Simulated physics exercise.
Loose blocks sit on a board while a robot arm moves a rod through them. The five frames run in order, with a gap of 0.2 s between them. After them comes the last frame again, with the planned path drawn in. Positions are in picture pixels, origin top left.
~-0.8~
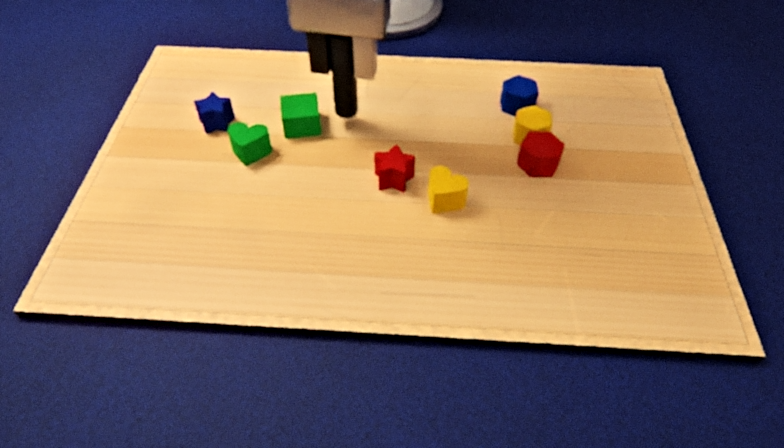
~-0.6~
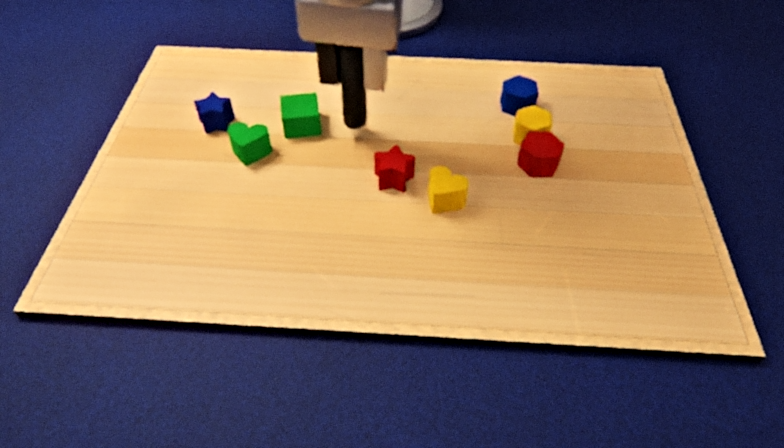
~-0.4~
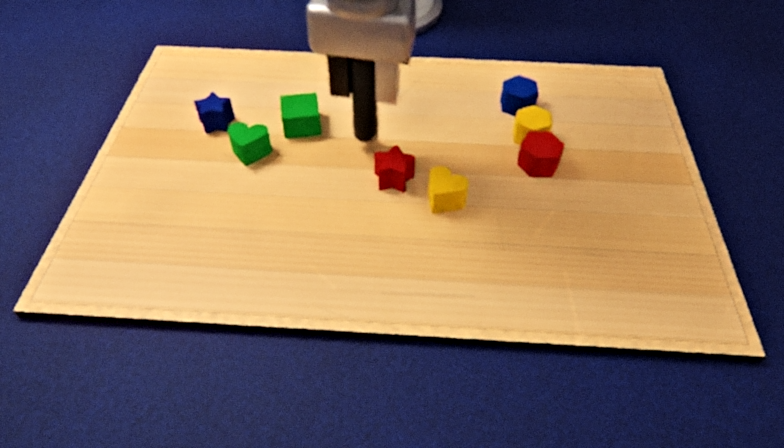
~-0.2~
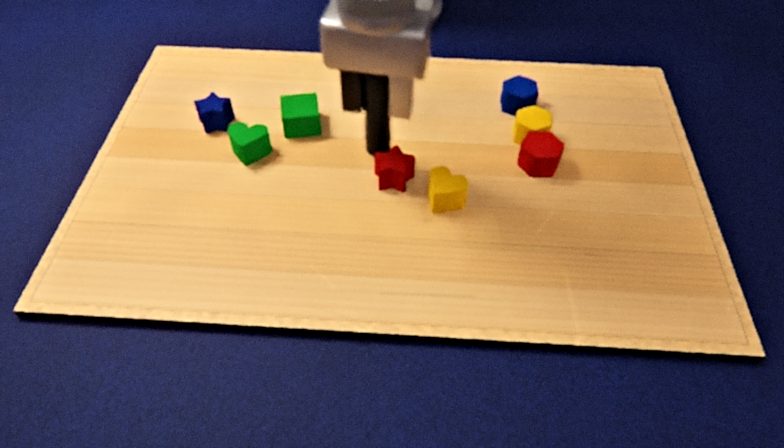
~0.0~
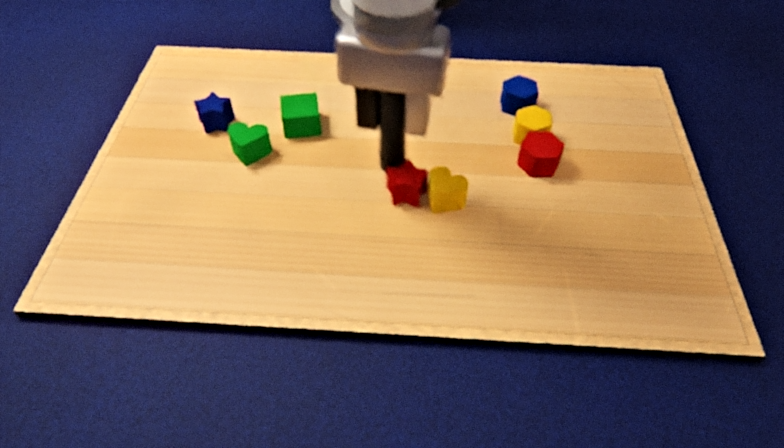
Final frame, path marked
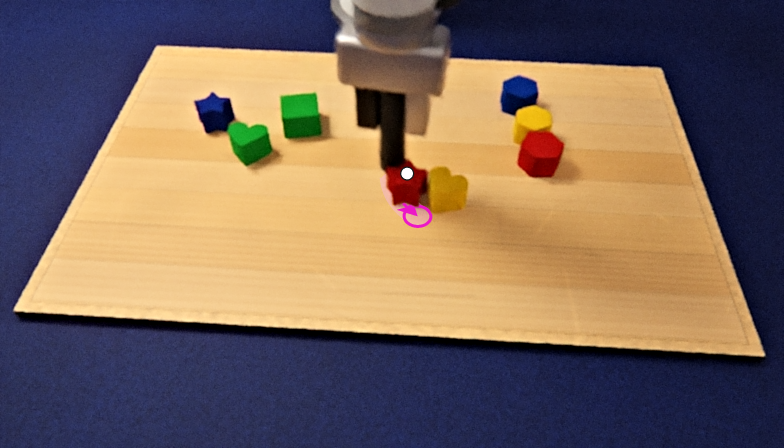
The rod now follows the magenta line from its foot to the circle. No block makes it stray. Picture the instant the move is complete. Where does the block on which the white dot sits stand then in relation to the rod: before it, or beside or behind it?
Still being pushed.
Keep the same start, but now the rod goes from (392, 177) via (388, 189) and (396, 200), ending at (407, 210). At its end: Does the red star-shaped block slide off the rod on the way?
Short answer: No.
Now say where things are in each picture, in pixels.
The first picture shows lower end of the rod (347, 112), tops of blocks, red star-shaped block (394, 159), yellow heart (447, 180).
The second picture shows rod (356, 123), blocks as before.
The third picture shows rod (366, 135), blocks as before.
The fourth picture shows rod (378, 150), blocks as before.
The fifth picture shows rod (393, 167), red star-shaped block (407, 174), yellow heart (447, 180).
The drawn path runs from (392, 177) via (396, 191) and (404, 204), ending at (417, 216); the dot is on the red star-shaped block.
On the path given first. Halfway along, rod (400, 188); red star-shaped block (417, 196); yellow heart (452, 182).
At the end, rod (418, 206); red star-shaped block (435, 215); yellow heart (453, 182).
